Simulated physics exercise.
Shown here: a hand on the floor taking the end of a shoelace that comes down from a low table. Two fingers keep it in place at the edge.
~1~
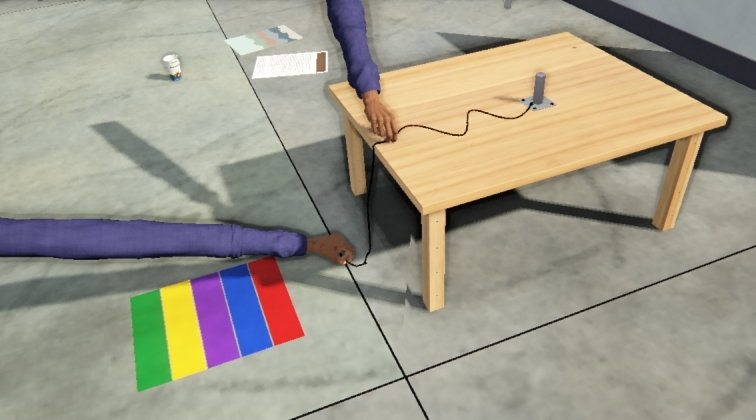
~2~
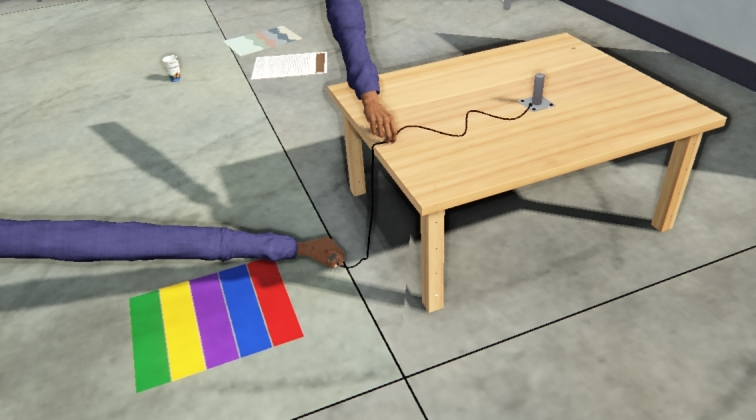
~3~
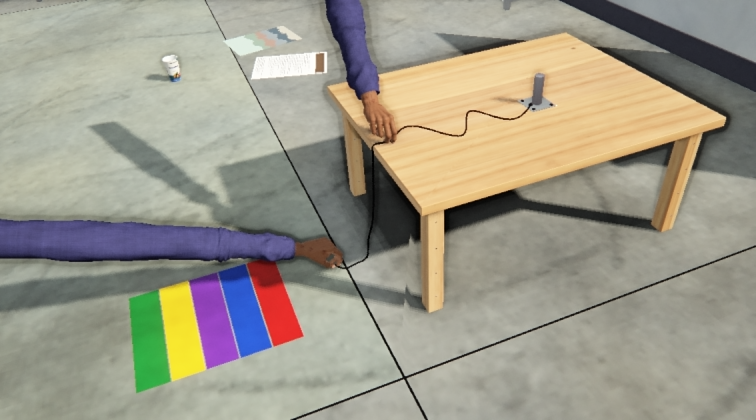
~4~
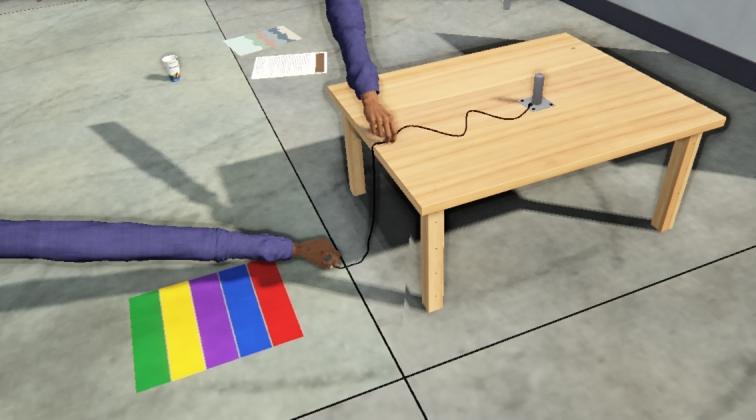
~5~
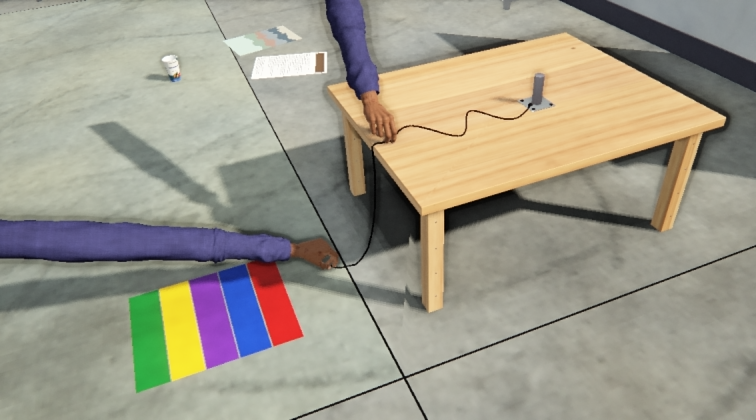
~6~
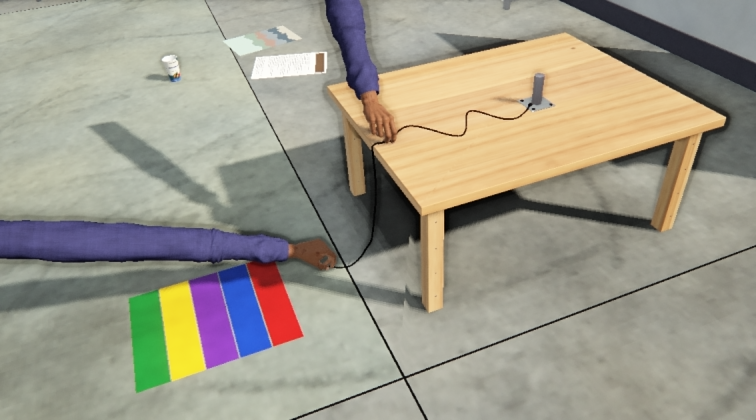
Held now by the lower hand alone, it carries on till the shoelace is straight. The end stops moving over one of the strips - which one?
The yellow strip.
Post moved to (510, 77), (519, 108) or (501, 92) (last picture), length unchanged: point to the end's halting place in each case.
Per try, approx.: (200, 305); (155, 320); (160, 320).
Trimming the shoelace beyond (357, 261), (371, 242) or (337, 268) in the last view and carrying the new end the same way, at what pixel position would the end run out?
First try near (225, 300), second near (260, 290), third near (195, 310).
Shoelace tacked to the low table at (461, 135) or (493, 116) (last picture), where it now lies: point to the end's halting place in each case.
The spots come out as (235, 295) and (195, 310), in that order.
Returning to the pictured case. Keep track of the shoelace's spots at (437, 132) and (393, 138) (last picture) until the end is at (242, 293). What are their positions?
(386, 141) and (365, 189).
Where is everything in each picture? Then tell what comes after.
In the first frame, end (347, 261); red (284, 324); blue (252, 335); purple (220, 345); yellow (187, 356); green (153, 367).
In the second frame, end (338, 264); shoelace through (519, 117) (467, 117) (434, 131) (384, 142) (373, 192) (369, 244).
In the third frame, end (335, 265).
In the fourth frame, end (333, 265); shoelace through (519, 117) (467, 117) (434, 131) (384, 142) (374, 191) (368, 243).
In the fifth frame, end (331, 266).
In the sixth frame, end (329, 266); shoelace through (519, 117) (466, 117) (434, 131) (384, 142) (376, 191) (370, 243).
Soon after, end near (242, 293); over blue.
After that, end near (203, 306); over purple.
At the stop, end near (180, 313); over yellow. It gets as far as the yellow strip.
